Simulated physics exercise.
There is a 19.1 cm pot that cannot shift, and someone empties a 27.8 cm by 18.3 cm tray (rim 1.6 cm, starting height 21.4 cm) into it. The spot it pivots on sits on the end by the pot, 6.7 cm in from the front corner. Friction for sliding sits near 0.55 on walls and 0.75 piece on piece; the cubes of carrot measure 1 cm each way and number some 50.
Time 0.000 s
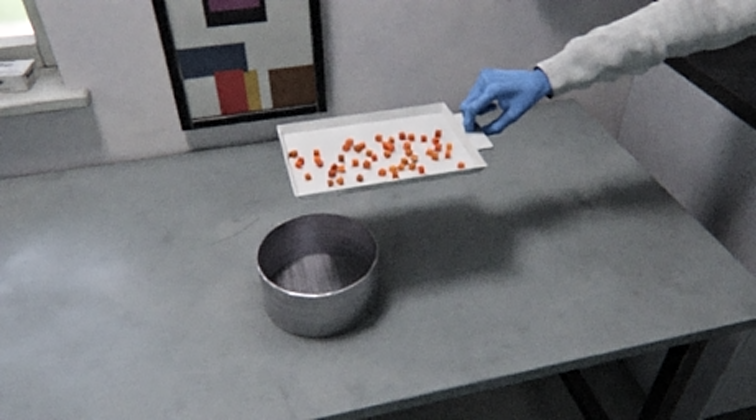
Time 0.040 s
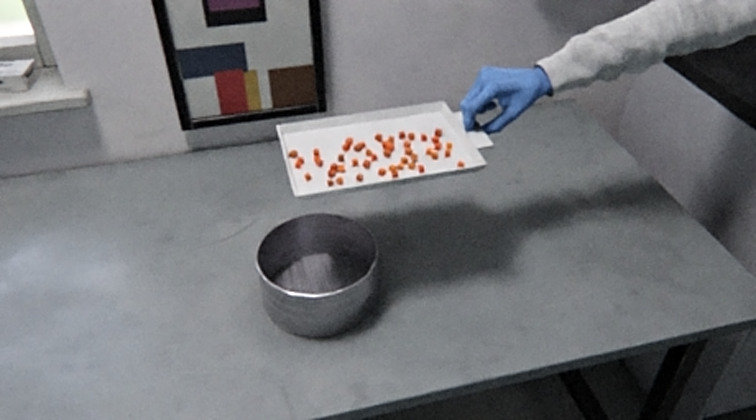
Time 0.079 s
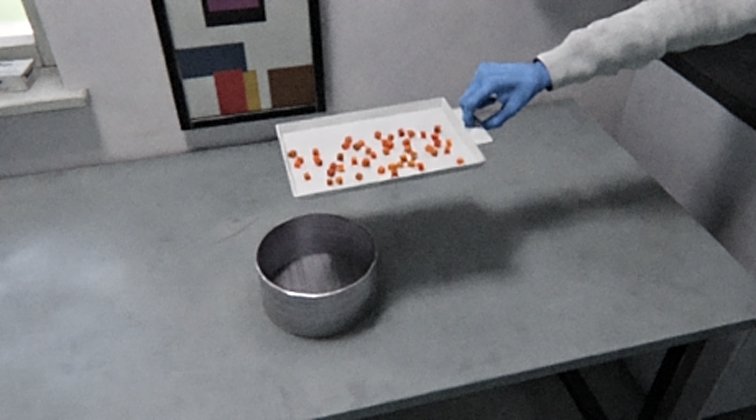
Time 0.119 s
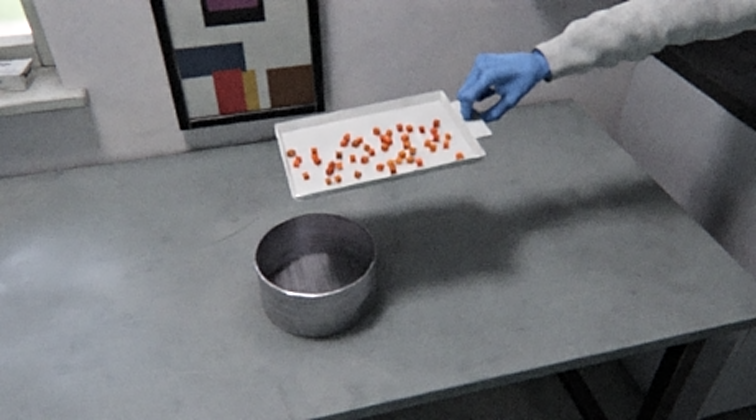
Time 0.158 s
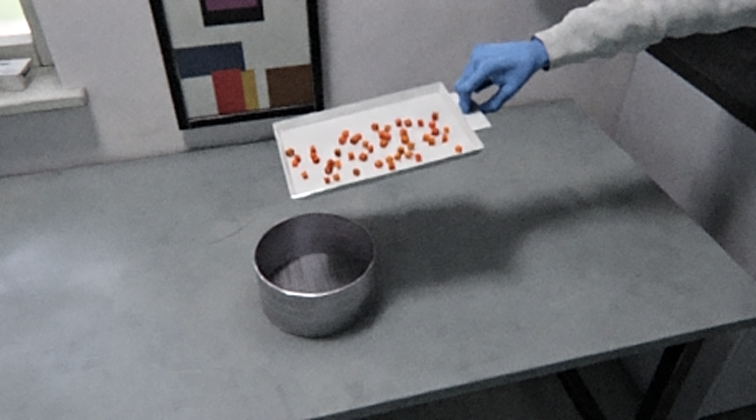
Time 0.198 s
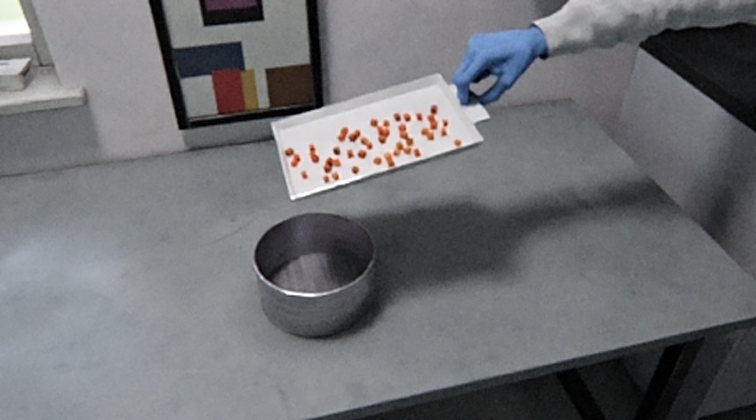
White tray of orange carrot cubes tilting slightly down to the left above a metal pot, raised by a blue-gloved hand.
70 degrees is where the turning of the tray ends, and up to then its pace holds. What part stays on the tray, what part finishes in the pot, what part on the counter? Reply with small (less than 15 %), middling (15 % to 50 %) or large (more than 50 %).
Tray - middling, pot - middling, counter - middling.
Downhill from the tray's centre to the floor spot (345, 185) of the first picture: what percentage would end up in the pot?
Near 80 percent, give or take.
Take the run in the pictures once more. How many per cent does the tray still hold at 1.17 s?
I'd put it at roughly 35 per cent.
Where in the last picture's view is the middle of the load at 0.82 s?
At about (291, 186).
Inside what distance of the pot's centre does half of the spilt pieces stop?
I'd say close to 42 centimetres.
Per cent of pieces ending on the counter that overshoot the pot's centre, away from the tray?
That comes to roughly 100 percent.
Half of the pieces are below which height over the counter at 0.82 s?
Some 22 cm.
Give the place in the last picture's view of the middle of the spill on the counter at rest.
(73, 411).
Then, at 0.57 s, tilt 40 degrees; the tray holds 100 %, the pot 0 %.
Then, at 0.82 s, tilt 59 degrees; the tray holds 75 %, the pot 0 %.
After 1.17 s, tilt 70 degrees; the tray holds 35 %, the pot 30 %.
In the end, at 2.3 s, tray 30 %, pot 35 %, counter 35 %.
